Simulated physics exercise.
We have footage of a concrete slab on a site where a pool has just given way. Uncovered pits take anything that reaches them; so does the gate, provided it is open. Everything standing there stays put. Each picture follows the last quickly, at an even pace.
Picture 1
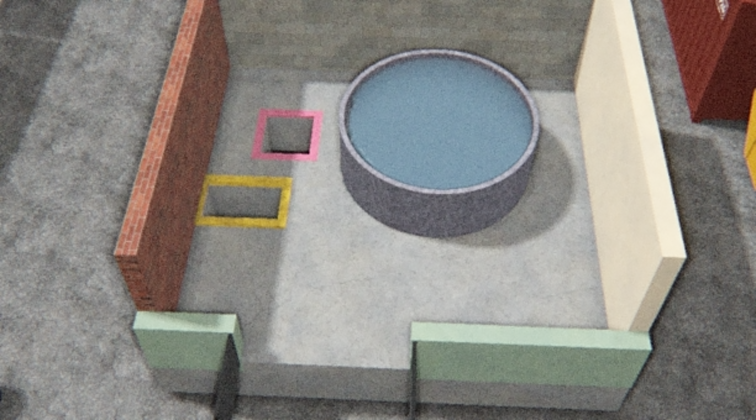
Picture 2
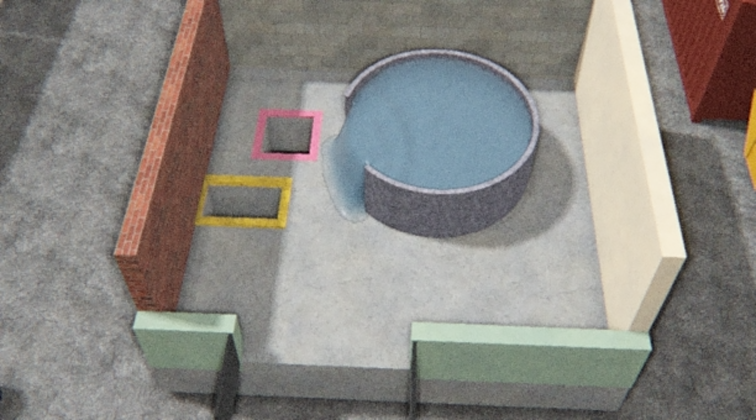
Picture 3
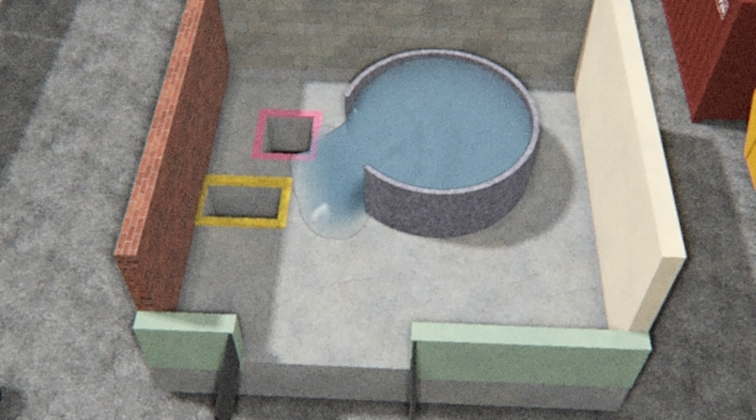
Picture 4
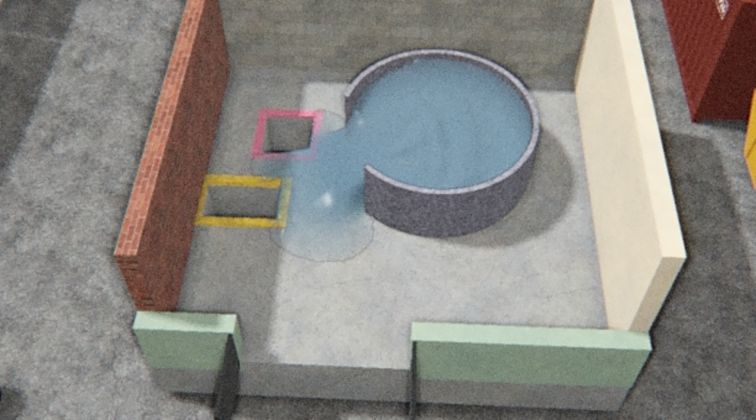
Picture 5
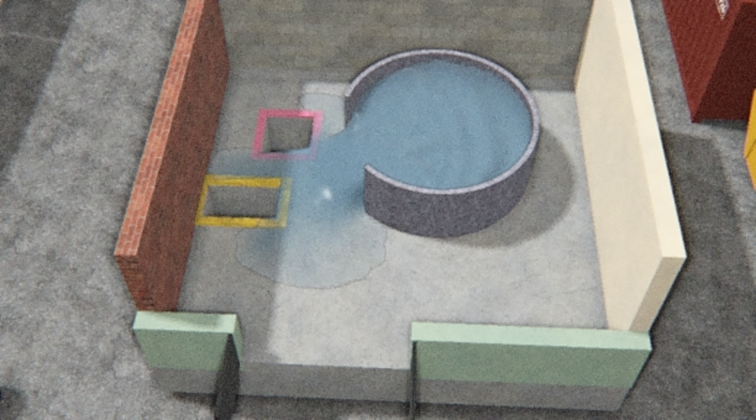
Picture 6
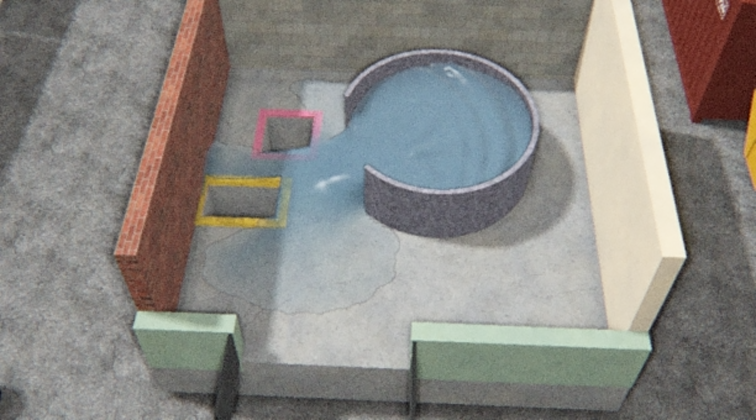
Water pours from a gap in the round pool's left side and spreads across the slab.
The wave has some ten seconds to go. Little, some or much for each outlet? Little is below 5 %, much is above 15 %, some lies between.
The gate gets some. The yellow pit gets much. The pink pit gets much.
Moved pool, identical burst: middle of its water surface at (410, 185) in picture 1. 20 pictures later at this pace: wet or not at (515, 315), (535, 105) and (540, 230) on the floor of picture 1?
Outcome, in sequence: Wetted, unwetted, unwetted.
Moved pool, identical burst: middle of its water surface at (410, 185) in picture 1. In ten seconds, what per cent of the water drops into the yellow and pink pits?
The yellow pit ends up with 45 per cent and the pink pit with 2 per cent.
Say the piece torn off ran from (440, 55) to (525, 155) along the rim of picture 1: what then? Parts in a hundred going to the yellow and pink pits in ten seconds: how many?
The yellow pit gets 20 per cent and the pink pit 10 per cent.
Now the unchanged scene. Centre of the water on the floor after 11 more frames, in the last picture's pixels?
It is around (384, 176).
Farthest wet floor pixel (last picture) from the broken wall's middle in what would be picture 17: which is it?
Front's tip: Near (171, 341).
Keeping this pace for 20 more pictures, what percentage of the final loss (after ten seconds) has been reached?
Roughly 55 percent.
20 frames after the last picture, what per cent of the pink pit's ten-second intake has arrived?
Some 60 in a hundred.
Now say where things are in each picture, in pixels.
Still water in the pool at (438, 121), in the first picture.
The front is at (360, 217), out from the gap at (347, 164), in the second picture.
Water pours out at (347, 165) and has run to (329, 233), in the third picture.
The front is at (305, 253), out from the gap at (347, 166), in the fourth picture.
The front is at (246, 262), out from the gap at (347, 167), in the fifth picture.
Water pours out at (347, 166) and has run to (212, 279), in the sixth picture.
A moment on, water covers 35 % of the floor; the gate 0 %, the yellow pit 8 %, the pink pit 6 %.
Next, water covers 35 % of the floor; the gate 1 %, the yellow pit 15 %, the pink pit 10 %.
Then, water covers 55 % of the floor; the gate 3 %, the yellow pit 23 %, the pink pit 13 %.
Later, water covers 80 % of the floor; the gate 7 %, the yellow pit 31 %, the pink pit 18 %.
In the end, water covers 90 % of the floor; the gate 12 %, the yellow pit 35 %, the pink pit 22 %.
